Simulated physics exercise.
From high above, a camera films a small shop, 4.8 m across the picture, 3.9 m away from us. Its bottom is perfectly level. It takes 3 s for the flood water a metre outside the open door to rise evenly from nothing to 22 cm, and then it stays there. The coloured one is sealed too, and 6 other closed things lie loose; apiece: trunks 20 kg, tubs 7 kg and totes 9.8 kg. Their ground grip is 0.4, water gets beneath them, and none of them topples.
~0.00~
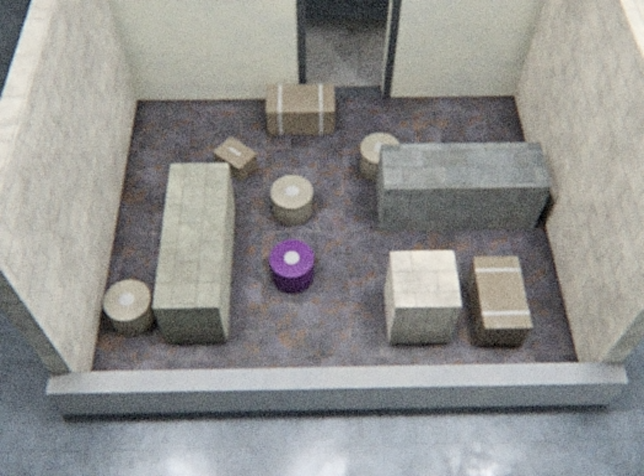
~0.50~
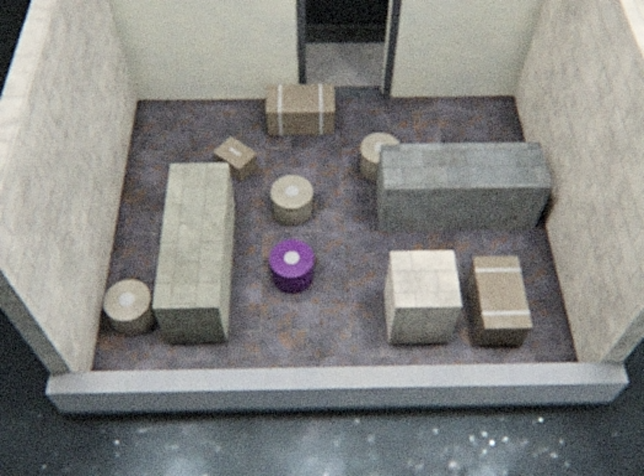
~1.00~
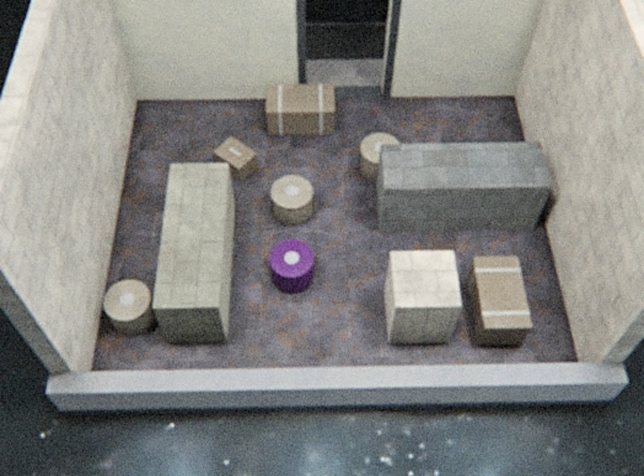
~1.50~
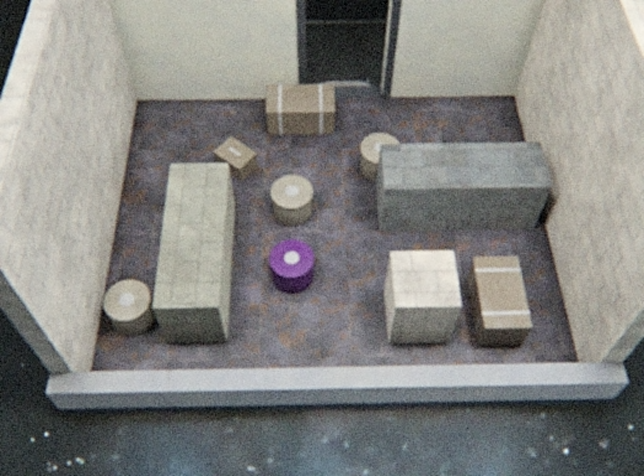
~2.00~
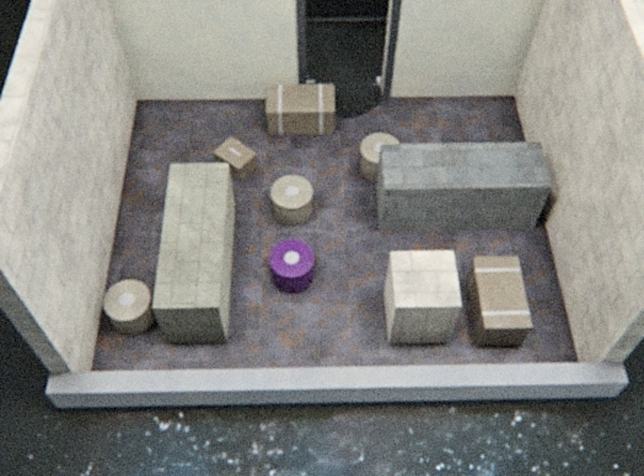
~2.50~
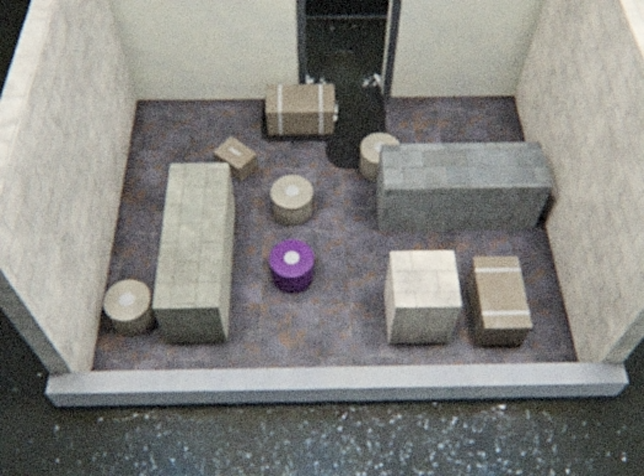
Dark water slid in through the open doorway at the back and spread a short way across the floor of a small walled room, while the purple tub and the boxes around it stayed still.
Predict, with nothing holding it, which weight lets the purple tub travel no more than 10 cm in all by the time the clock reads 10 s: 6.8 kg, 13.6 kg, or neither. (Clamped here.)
Short answer: Neither one.
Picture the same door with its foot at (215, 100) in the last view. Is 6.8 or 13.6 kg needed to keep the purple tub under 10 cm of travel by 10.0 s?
There both choices fail.
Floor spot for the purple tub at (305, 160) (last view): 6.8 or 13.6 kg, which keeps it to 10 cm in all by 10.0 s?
Looking at the loads, neither keeps it.
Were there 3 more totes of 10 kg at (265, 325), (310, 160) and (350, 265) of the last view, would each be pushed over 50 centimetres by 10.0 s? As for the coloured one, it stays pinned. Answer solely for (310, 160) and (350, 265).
In order: Above the mark, above the mark.
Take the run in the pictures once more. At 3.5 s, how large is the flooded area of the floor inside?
Roughly 4.0 m2.
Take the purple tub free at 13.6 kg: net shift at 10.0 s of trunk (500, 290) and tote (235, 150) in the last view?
In that order: 30 cm, 30 cm.
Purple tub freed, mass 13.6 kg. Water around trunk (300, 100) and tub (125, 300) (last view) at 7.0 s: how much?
I'd estimate 4 cm for the first and 0 cm for the second.
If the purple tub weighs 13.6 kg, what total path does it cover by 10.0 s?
80 cm.
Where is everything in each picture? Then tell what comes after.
The purple tub at (292, 258) rests on the ground; water covers 0.0 m2; 0 of 7 have shifted, in the first picture.
The purple tub at (292, 258), on the bottom; water covers 0.0 m2; 0 of 7 have shifted, in the second picture.
The purple tub at (292, 258) rests on the ground; water covers 0.0 m2; 0 of 7 have shifted, in the third picture.
The purple tub at (292, 258) rests on the ground; 0.0 m2 under water; 0 of 7 have shifted, in the fourth picture.
The purple tub at (292, 258), on the bottom; water covers 0.2 m2; 0 of 7 have shifted, in the fifth picture.
The purple tub at (292, 258), on the bottom; water covers 0.7 m2; 0 of 7 have shifted, in the sixth picture.
After 3.5 s the purple tub would be 0 cm from its start with 6.8 kg and 0 cm from its start with 13.6 kg; 0 cm of water round it then.
After 4.5 s the purple tub would be 2 cm from its start with 6.8 kg and 0 cm from its start with 13.6 kg; 3 cm of water round it then.
After 7.0 s the purple tub would be 101 cm from its start with 6.8 kg and 23 cm from its start with 13.6 kg; 5 cm of water round it then.
After 10.0 s the purple tub would be 162 cm from its start with 6.8 kg and 79 cm from its start with 13.6 kg; 12 cm of water round it then.
